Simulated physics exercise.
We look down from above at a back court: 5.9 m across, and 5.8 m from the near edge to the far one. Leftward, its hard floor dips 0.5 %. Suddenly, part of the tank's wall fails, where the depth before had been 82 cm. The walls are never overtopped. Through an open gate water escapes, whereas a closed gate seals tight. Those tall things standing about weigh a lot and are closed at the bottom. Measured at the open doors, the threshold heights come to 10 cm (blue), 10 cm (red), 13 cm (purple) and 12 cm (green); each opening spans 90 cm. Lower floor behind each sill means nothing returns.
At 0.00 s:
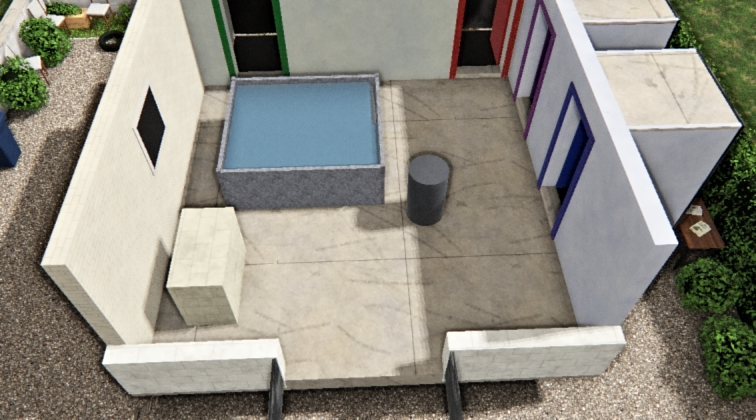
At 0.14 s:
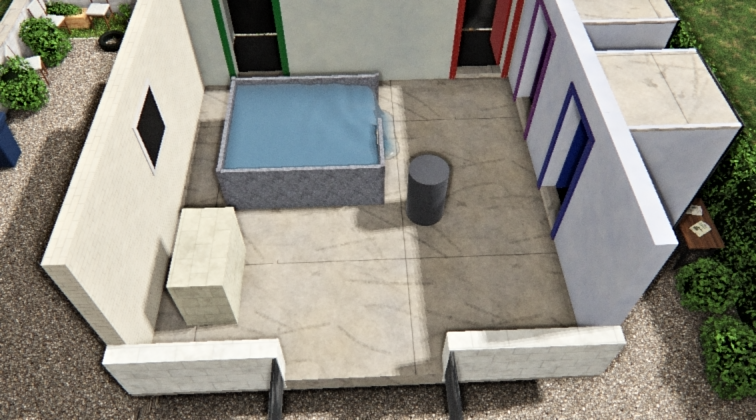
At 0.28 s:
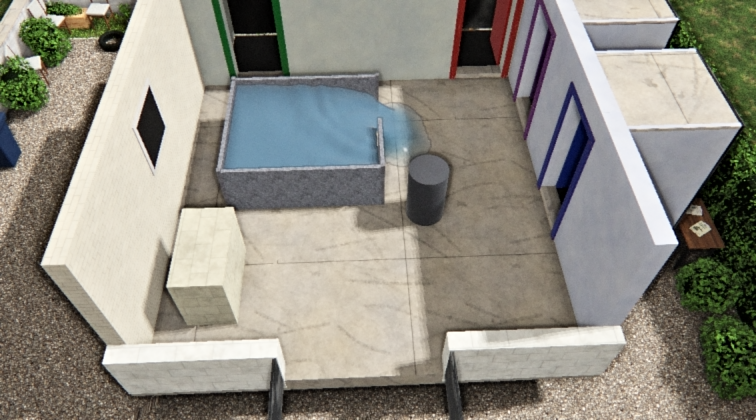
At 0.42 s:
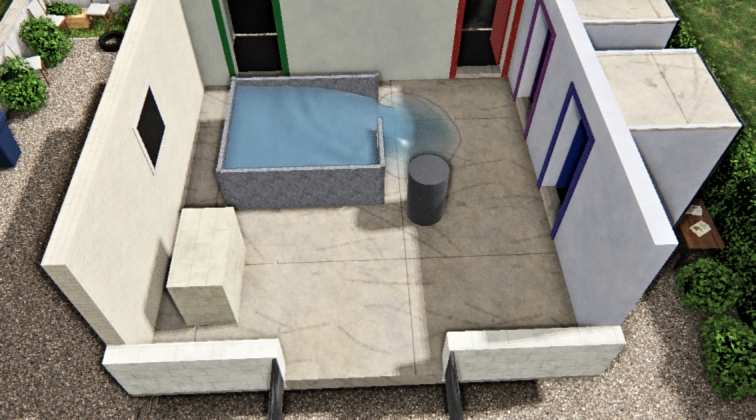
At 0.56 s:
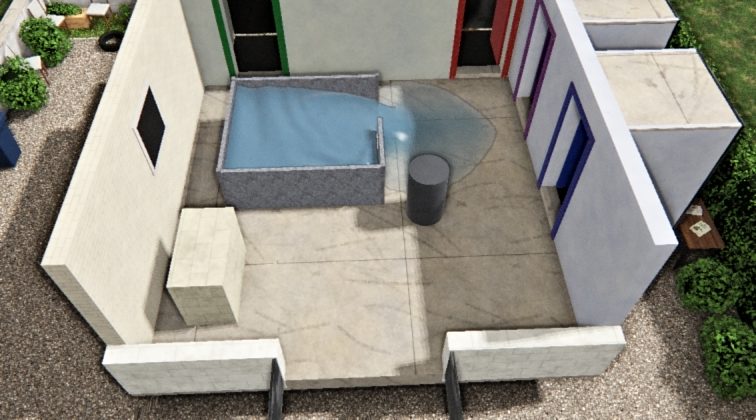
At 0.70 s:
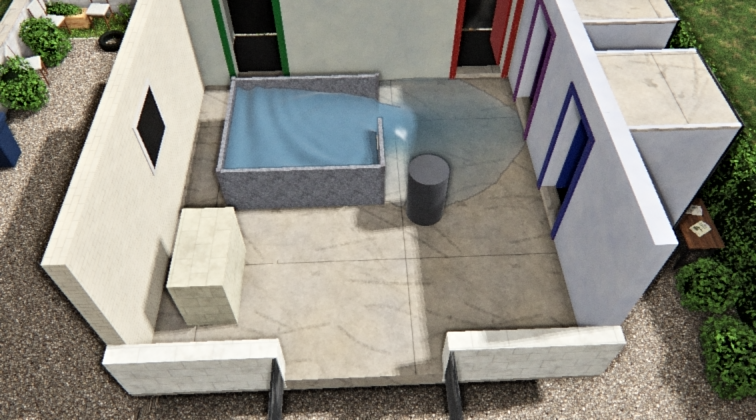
A walled court with a pale hard floor, seen from above, holds a raised grey stone tank of blue water at the back left, a dark grey cylinder near the middle and a cream block at the left. Green, red, purple and blue trim marks the doorways. The tank's right side opens and water pours out, fanning rightward across the floor behind the cylinder, while the camera stays still.
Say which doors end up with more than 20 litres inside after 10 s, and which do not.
Blue door: Beyond the allowance. Red door: Beyond the allowance. Purple door: Beyond the allowance. Green door: Within the allowance.
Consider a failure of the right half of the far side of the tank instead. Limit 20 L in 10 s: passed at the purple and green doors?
Measured against that limit, purple comes out beyond it and green comes out beyond it.
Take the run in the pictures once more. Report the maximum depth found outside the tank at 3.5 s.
Depth: Approx. 28 cm.
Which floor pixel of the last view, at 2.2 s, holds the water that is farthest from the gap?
Around pixel (572, 338).
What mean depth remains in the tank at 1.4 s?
60 cm.
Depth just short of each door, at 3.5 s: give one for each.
Depth readings (cm): Blue = 13; red = 28; purple = 26; green = 1.
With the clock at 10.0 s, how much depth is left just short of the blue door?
The depth comes to around 7.0 centimetres.
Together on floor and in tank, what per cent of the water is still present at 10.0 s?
About 68 percent of the water remains.
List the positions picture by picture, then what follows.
In the first picture, the tank at (304, 123) is whole and still, 82 cm deep.
In the second picture, water pours out at (376, 124) and has run 0.6 m, to a hidden place; typically 7 cm deep outside, 82 cm at the tank's back.
In the third picture, the front is at a hidden place, 0.9 m from the gap at (376, 125); 1.0 m2 of floor is under water; 82 cm left at the back of the tank.
In the fourth picture, the front is at (455, 144), 1.4 m from the gap at (376, 126); 2.1 m2 of floor is under water; 82 cm left at the back of the tank.
In the fifth picture, water pours out at (376, 126) and has run 2.1 m, to (489, 126); typically 6 cm deep outside, 82 cm at the tank's back.
In the sixth picture, the front is at (519, 116), 2.7 m from the gap at (376, 125); 6.1 m2 of floor is under water; 77 cm left at the back of the tank.
After 1.4 s water covers 30 % of the floor and is deepest (46 cm) near (503, 82); blue door 13 cm at the sill, 0 L in, red door 24 cm at the sill, 5 L in, purple door 10 cm at the sill, 80 L in, green door not reached.
After 2.2 s water covers 35 % of the floor and is deepest (44 cm) near (503, 82); blue door 16 cm at the sill, 9 L in, red door 28 cm at the sill, 85 L in, purple door 38 cm at the sill, 233 L in, green door not reached.
After 3.5 s water covers 45 % of the floor and is deepest (28 cm) near (507, 94); blue door 13 cm at the sill, 27 L in, red door 28 cm at the sill, 231 L in, purple door 26 cm at the sill, 396 L in, green door not reached.
After 6.0 s water covers 75 % of the floor and is deepest (20 cm) near (518, 135); blue door 11 cm at the sill, 37 L in, red door 20 cm at the sill, 393 L in, purple door 20 cm at the sill, 501 L in, green door 3 cm at the sill, 0 L in.
After 10.0 s water covers 95 % of the floor and is deepest (15 cm) near (191, 160); blue door 7 cm at the sill, 38 L in, red door 12 cm at the sill, 460 L in, purple door 11 cm at the sill, 526 L in, green door 5 cm at the sill, 0 L in.
